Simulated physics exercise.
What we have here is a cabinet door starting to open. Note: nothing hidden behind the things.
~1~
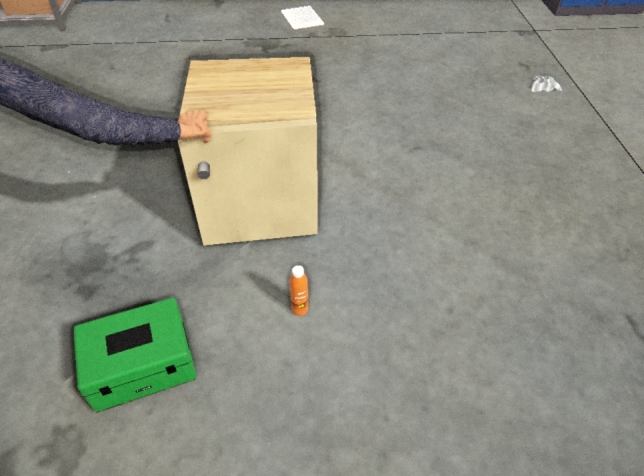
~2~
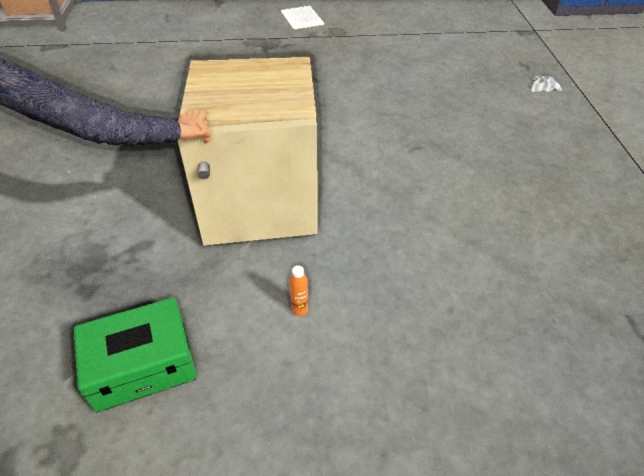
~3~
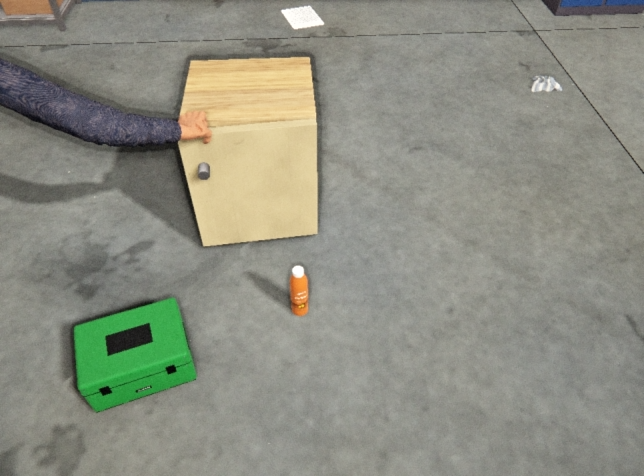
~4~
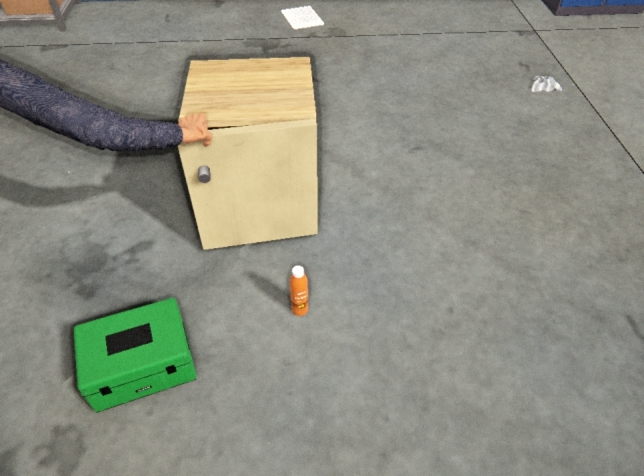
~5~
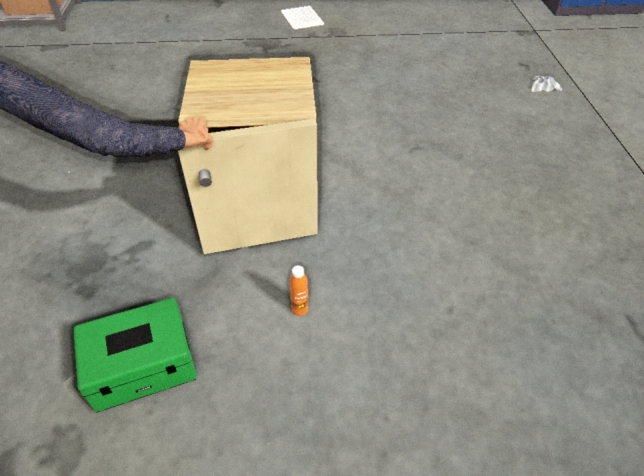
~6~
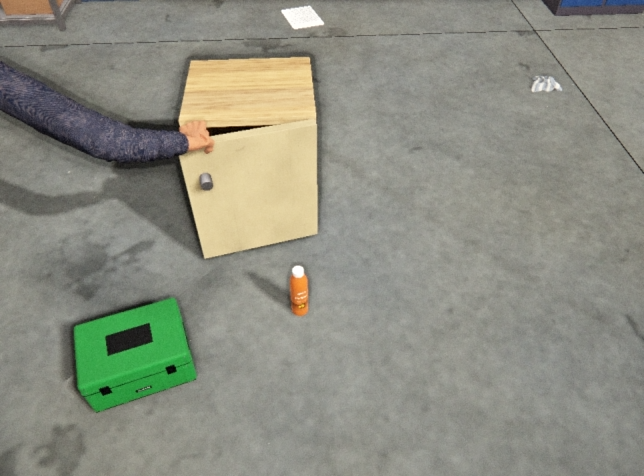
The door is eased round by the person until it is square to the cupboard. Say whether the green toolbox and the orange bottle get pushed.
Result: The green toolbox will be left alone. The orange bottle will get bumped.
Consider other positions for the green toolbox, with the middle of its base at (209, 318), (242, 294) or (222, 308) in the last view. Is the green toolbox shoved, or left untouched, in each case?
Is hit; is hit; is hit.
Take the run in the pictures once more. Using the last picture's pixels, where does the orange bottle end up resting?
Look close to (333, 294) and you'll find its middle.
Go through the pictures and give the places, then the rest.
Door 4° open; green toolbox (136, 353); orange bottle (299, 291); door (255, 192), in the first frame.
Door 4° open; orange bottle (299, 291); door (255, 192), in the second frame.
Door 5° open; green toolbox (136, 353); door (255, 192), in the third frame.
Door 7° open; orange bottle (299, 291); door (255, 194), in the fourth frame.
Door 10° open; green toolbox (136, 353); door (256, 196), in the fifth frame.
Door 13° open; green toolbox (136, 353); orange bottle (299, 291); door (257, 198), in the sixth frame.
Then, 2.08 s past the last view, door 75° open; green toolbox at rest near (136, 353); orange bottle travelled a little near (306, 292).
Finally, the green toolbox escapes contact, near (136, 353); the orange bottle gets knocked, near (333, 294).
